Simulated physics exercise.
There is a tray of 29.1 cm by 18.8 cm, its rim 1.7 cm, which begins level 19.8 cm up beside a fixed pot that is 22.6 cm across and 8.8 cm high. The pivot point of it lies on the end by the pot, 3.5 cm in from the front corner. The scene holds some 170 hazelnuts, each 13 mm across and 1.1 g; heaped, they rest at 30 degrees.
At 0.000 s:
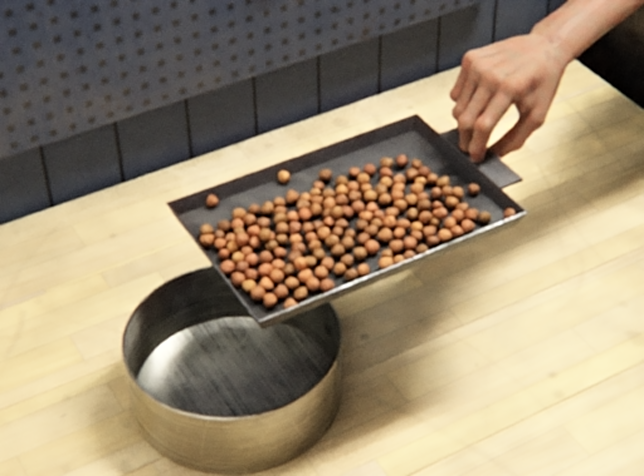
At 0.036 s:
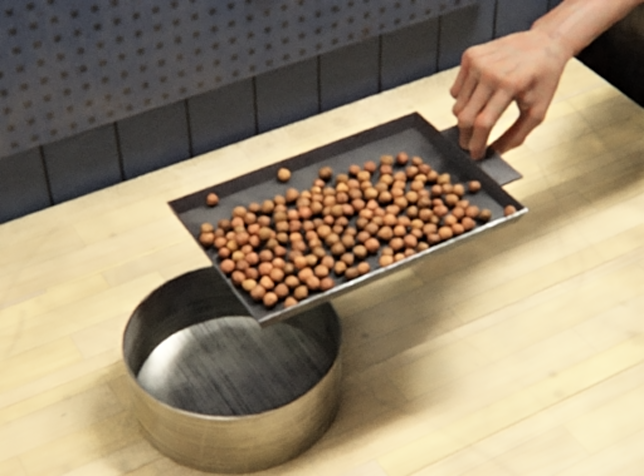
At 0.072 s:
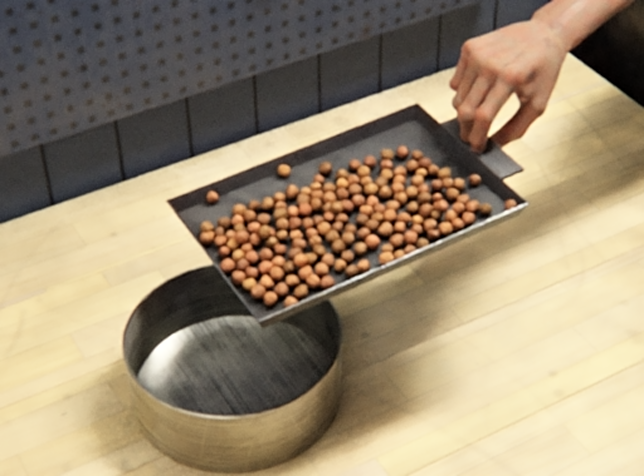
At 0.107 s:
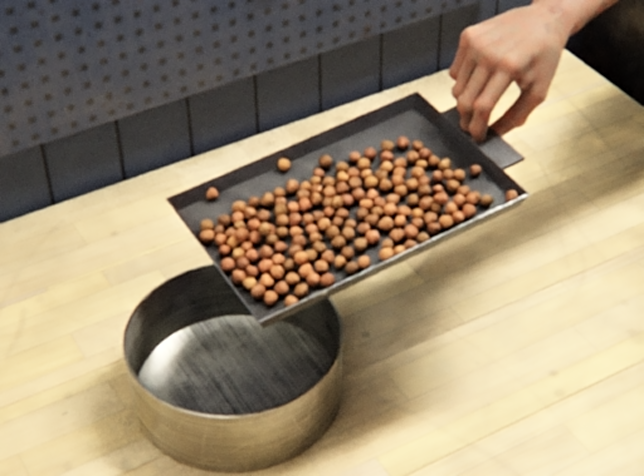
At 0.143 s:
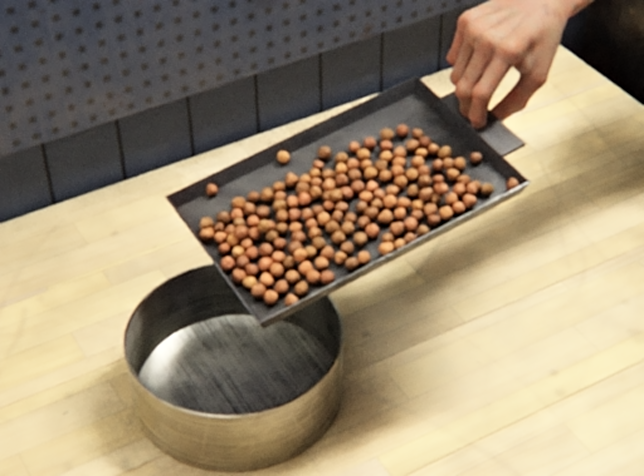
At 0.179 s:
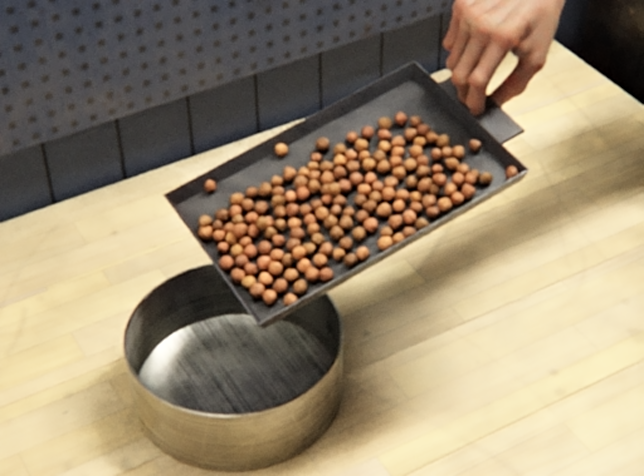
A hand raising the right end of a dark tray of round brown nuts, its left end staying above a round metal pot.
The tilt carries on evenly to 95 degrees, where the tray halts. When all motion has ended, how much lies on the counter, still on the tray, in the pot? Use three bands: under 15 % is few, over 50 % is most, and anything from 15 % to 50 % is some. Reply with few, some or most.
Counter: Most, tray: Few, pot: Some.
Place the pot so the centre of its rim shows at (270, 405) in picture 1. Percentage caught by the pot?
Some 75 per cent.
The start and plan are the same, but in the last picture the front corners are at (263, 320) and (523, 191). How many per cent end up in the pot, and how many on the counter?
You'd end with pot at 0 and counter at 100.
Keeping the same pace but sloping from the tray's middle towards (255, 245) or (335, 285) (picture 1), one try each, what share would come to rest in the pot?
That would be close to 75 per cent, then close to 0 per cent.
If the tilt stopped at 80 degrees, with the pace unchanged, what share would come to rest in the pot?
I'd expect some 25 per cent in the pot.
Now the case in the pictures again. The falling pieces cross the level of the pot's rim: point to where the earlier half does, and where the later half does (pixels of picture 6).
I'd mark about (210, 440) for the first half, then (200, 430) for the second.
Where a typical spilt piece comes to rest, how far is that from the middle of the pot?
Close to 26 cm, give or take.
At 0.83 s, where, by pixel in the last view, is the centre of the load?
Load centre est.: (215, 309) px.
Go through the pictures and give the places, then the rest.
Tray tilt 0 degrees, front corners at (261, 315) and (519, 211); middle of the pieces at (342, 225); pot at (232, 335), in the first picture.
Tray tilt 1 degrees, front corners at (262, 315) and (519, 208); middle of the pieces at (342, 223), in the second picture.
Tray tilt 2 degrees, front corners at (262, 315) and (520, 202); middle of the pieces at (342, 219), in the third picture.
Tray tilt 5 degrees, front corners at (262, 315) and (520, 193), lowest corner left front; middle of the pieces at (342, 214), in the fourth picture.
Tray tilt 9 degrees, front corners at (262, 316) and (521, 181), lowest corner left front; middle of the pieces at (342, 207), in the fifth picture.
Tray tilt 12 degrees, front corners at (261, 317) and (520, 169), lowest corner left front; middle of the pieces at (340, 201); pot at (233, 333). Its pace works out near 105 degrees a second, in the sixth picture.
After 0.57 s, tilt 52 degrees; the tray holds 100 %, the pot 0 %.
After 0.83 s, tilt 79 degrees; the tray holds 55 %, the pot 5 %.
After 1.19 s, tilt 95 degrees; the tray holds 0 %, the pot 20 %.
In the end, at 2.2 s, counter 75 %, tray 0 %, pot 25 %.
